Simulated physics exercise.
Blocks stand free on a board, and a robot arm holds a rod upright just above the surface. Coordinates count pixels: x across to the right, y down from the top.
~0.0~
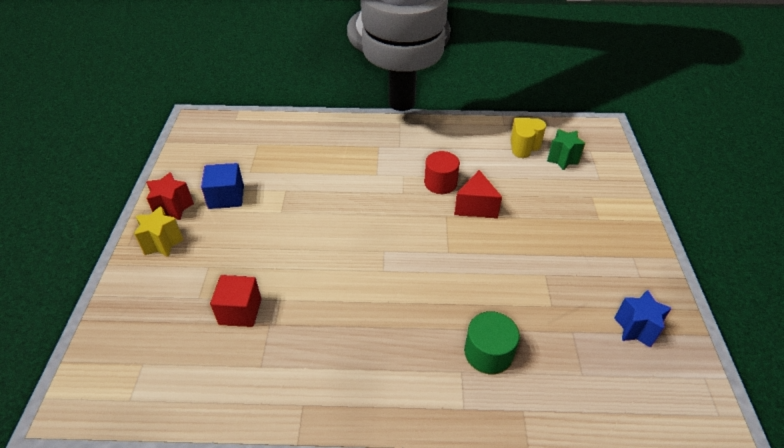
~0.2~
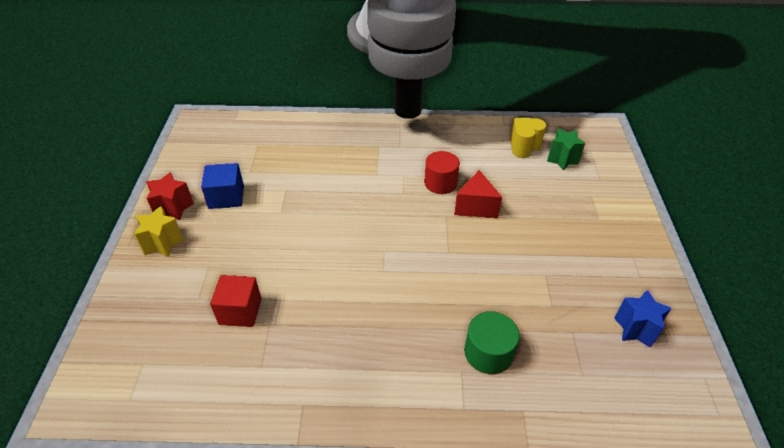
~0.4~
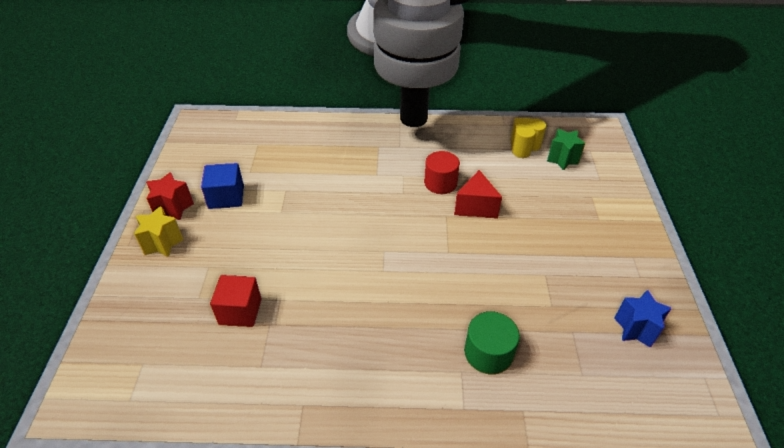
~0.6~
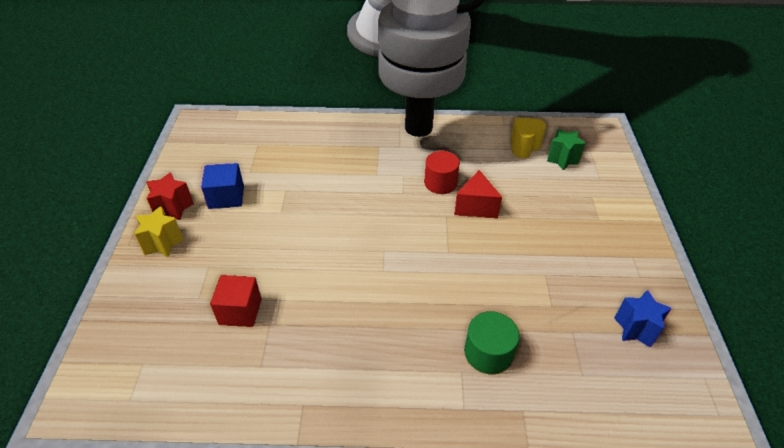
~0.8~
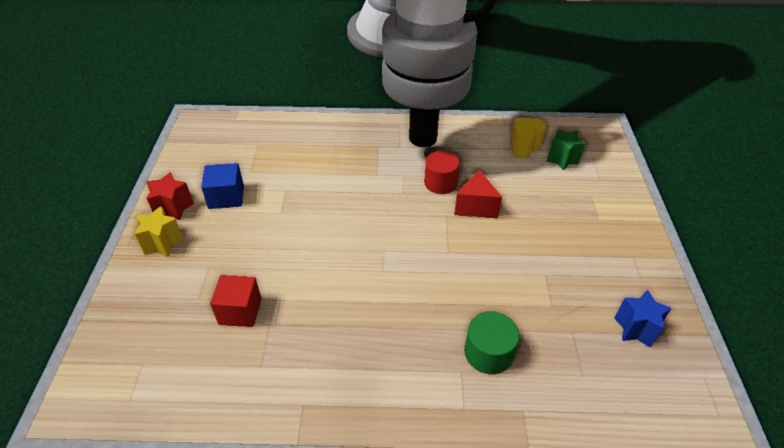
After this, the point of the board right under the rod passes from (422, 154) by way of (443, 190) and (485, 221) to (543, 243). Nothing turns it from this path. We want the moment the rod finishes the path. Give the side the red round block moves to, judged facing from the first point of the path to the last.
Pushed right.
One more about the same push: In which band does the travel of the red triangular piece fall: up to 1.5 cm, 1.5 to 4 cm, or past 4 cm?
It gets moved over 4 cm.
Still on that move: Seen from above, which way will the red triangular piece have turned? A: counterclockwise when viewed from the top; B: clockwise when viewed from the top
A - counterclockwise when viewed from the top.
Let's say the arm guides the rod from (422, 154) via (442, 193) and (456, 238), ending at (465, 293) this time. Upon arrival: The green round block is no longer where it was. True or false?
My answer: False.
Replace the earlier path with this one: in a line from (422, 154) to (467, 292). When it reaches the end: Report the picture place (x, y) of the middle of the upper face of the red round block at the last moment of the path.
Near (489, 222).
On the path given first. One third of the way, rod at (445, 174); red round block at (463, 188); red triangular piece at (494, 196), turned 20° anticlockwise.
Two thirds of the way, rod at (488, 206); red round block at (487, 225); red triangular piece at (520, 204), turned 30° anticlockwise.
At the end, rod at (548, 227); red round block at (491, 229); red triangular piece at (580, 217), turned 55° anticlockwise.
